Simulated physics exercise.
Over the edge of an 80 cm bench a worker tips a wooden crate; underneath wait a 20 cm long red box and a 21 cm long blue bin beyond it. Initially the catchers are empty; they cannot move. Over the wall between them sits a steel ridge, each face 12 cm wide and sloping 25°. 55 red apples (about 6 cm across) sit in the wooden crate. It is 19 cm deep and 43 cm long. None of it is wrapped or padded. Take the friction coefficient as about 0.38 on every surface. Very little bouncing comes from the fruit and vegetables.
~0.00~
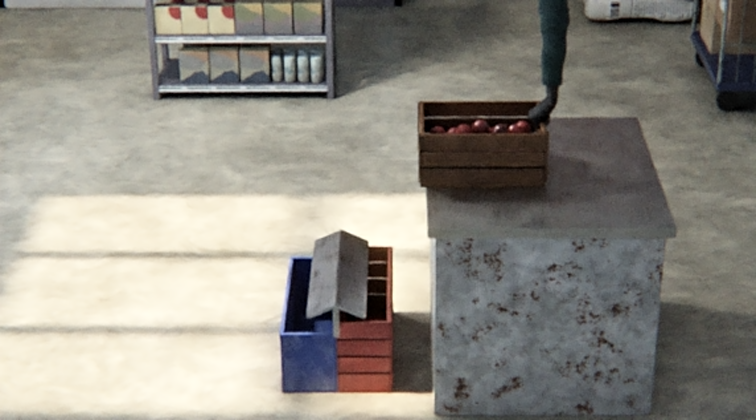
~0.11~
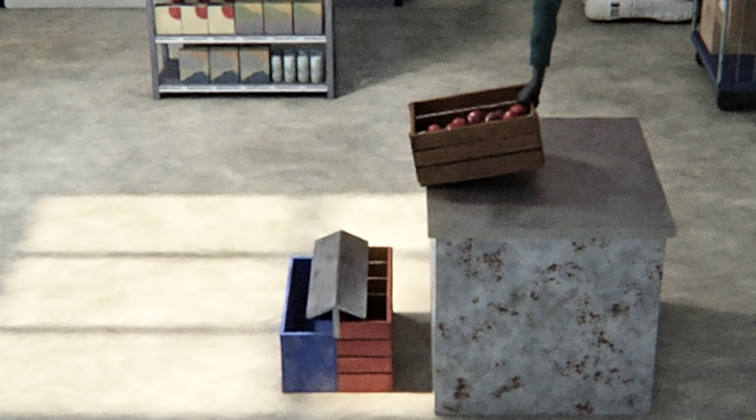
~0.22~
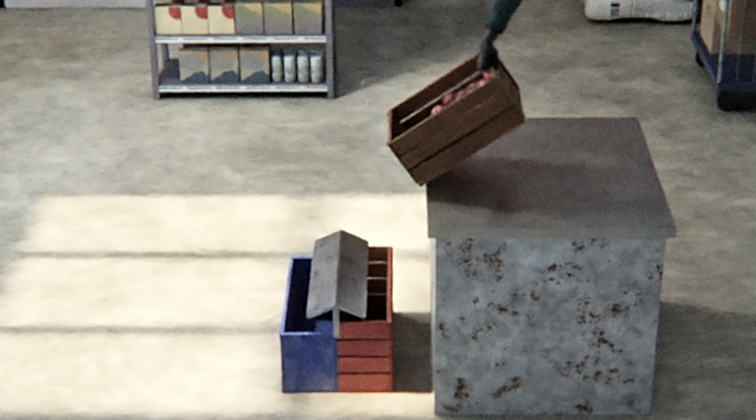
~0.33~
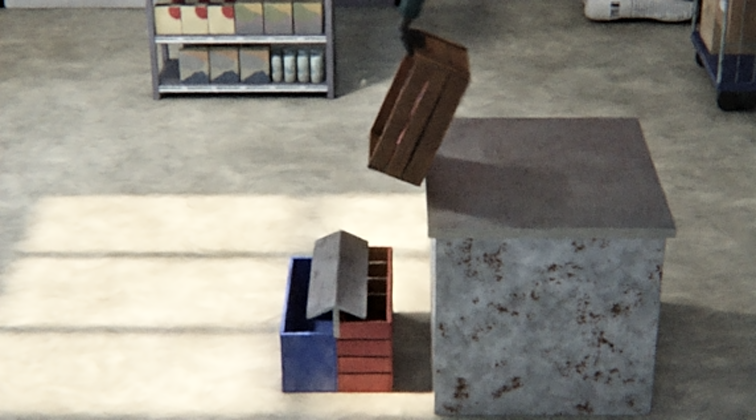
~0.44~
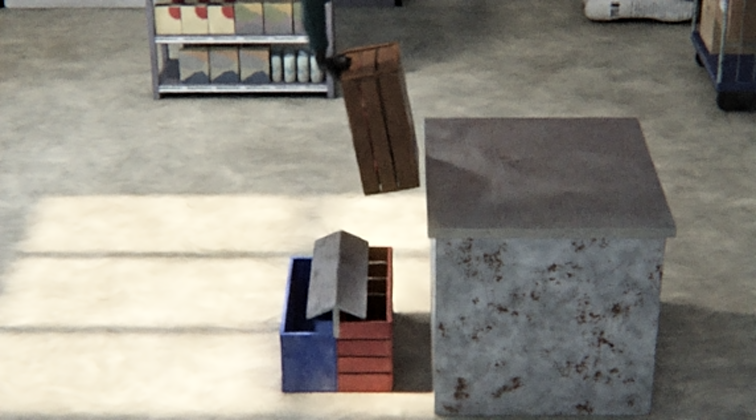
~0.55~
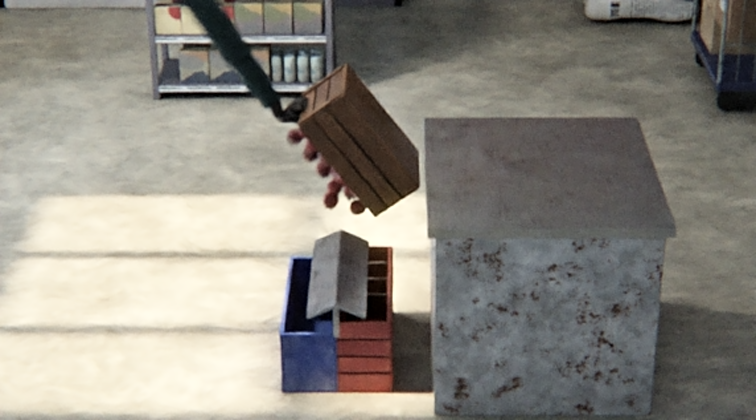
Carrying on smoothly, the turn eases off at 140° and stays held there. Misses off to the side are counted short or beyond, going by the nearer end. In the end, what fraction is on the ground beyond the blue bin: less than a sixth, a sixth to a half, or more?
Share on the ground beyond the blue bin: The majority of the load.
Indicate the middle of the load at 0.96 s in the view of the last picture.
Load centre: About (221, 334).
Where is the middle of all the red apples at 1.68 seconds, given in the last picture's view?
About (116, 354).
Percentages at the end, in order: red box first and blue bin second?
First place roughly 10 per cent, second place roughly 0 per cent.
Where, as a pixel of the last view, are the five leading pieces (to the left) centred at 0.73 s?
Roughly at (219, 258).
After 0.73 s, tilt 140°; 1 in the blue bin and 54 in the air.
After 0.96 s, tilt 140°; 3 in the red box, 1 in the blue bin, 29 on the ground beyond the blue bin and 22 in the air.
After 1.27 s, tilt 140°; 6 in the red box, 1 in the blue bin, 1 on the ground short of the red box, 45 on the ground beyond the blue bin and 2 in the air.
Final count (at 1.68 s), 6 in the red box, 1 in the blue bin, 1 on the ground short of the red box and 47 on the ground beyond the blue bin. Asked share, 47 of 55, 85 per cent.
